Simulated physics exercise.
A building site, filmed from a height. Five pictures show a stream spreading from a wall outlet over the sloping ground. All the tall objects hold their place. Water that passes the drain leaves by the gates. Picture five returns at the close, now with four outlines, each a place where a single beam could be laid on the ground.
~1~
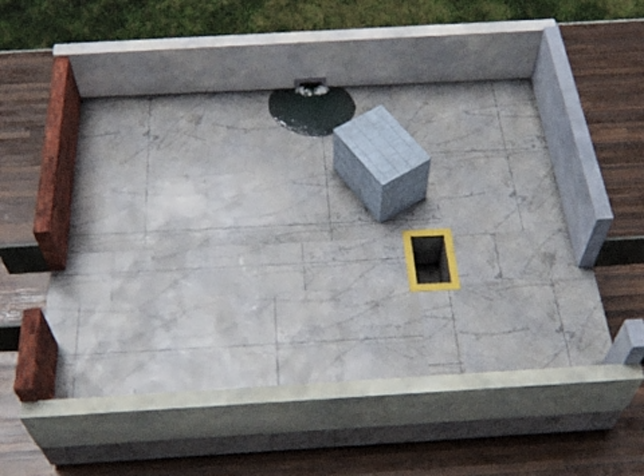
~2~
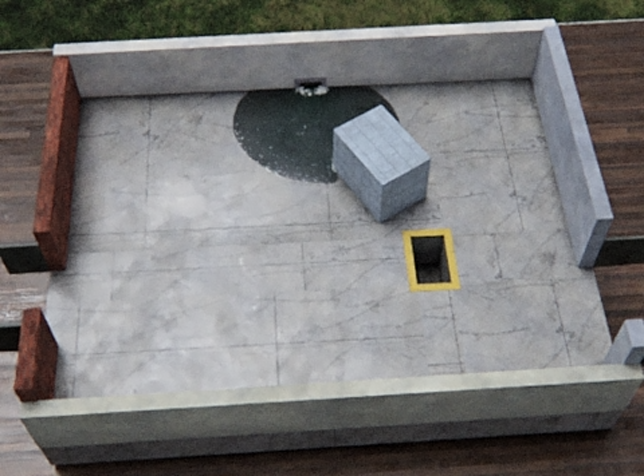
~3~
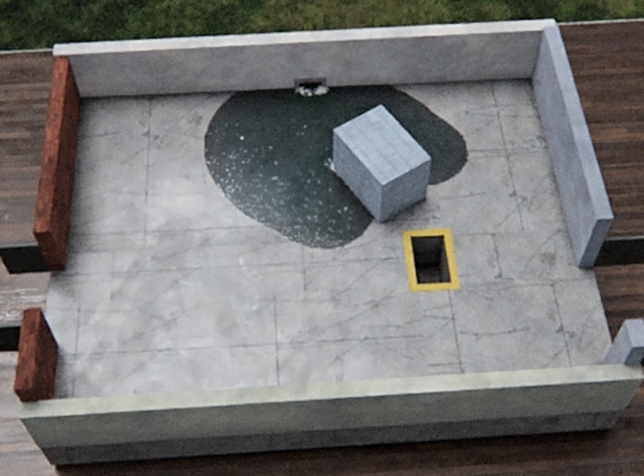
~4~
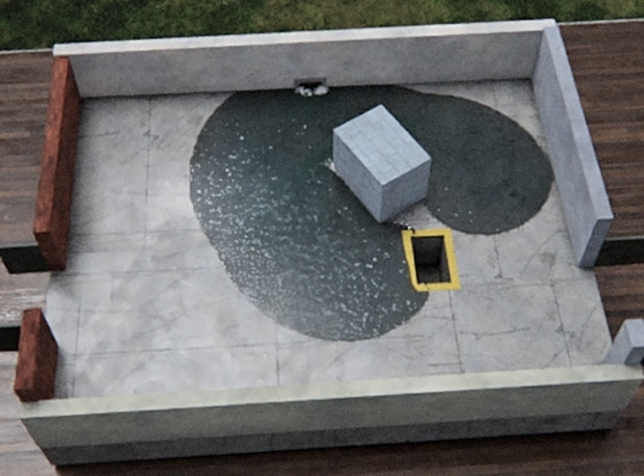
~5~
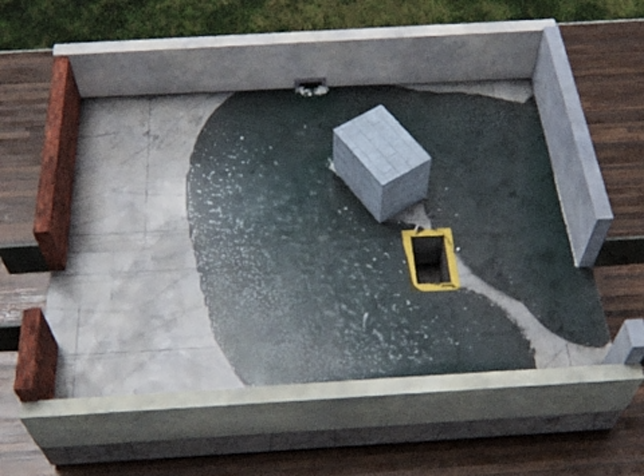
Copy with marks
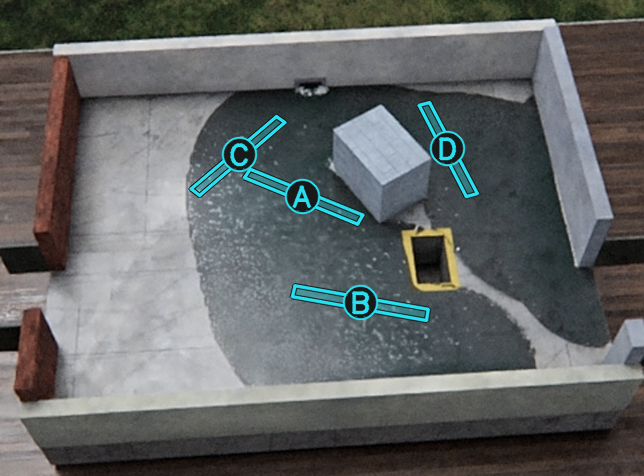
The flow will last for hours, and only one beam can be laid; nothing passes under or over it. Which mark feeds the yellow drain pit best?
Use spot B.
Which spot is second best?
The answer is D.
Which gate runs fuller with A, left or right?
More leaves on the right.
On the marked copy, A from (247, 173) to (360, 219); B from (293, 291) to (427, 314); C from (195, 192) to (280, 119); D from (424, 103) to (471, 195).
For spot A, about 8 % of the stream runs into the yellow drain pit, about 91 % out by the gates.
For spot B, about 26 % of the stream runs into the yellow drain pit, about 74 % out by the gates.
For spot C, about 8 % of the stream runs into the yellow drain pit, about 92 % out by the gates.
For spot D, about 17 % of the stream runs into the yellow drain pit, about 83 % out by the gates.
